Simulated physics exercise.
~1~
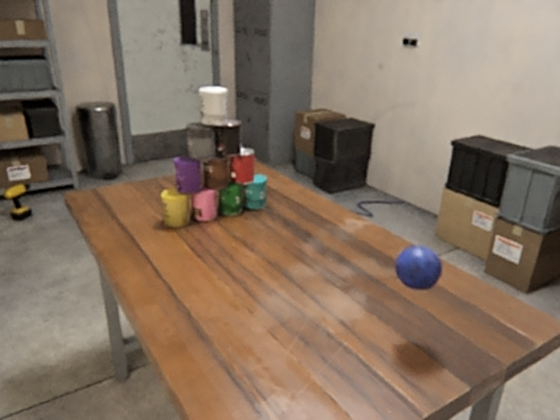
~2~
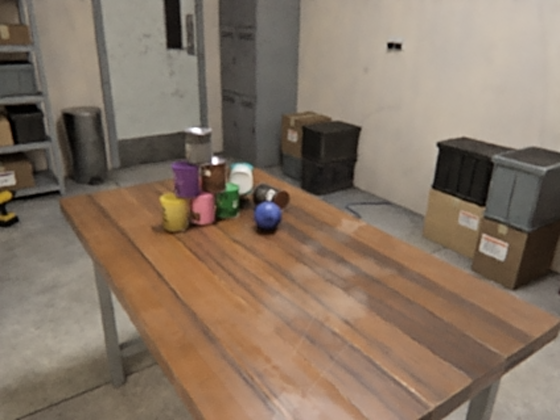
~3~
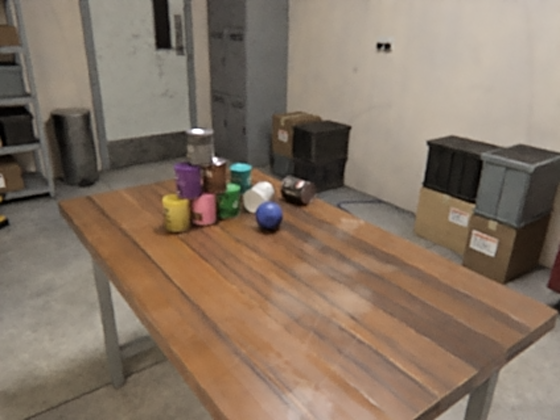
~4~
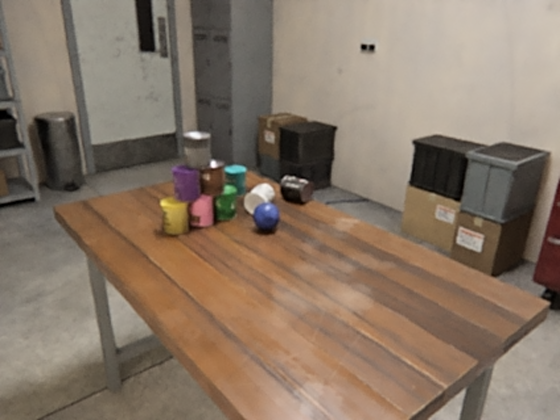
A wooden table holds piled tins as a blue ball knocks several down and stops.
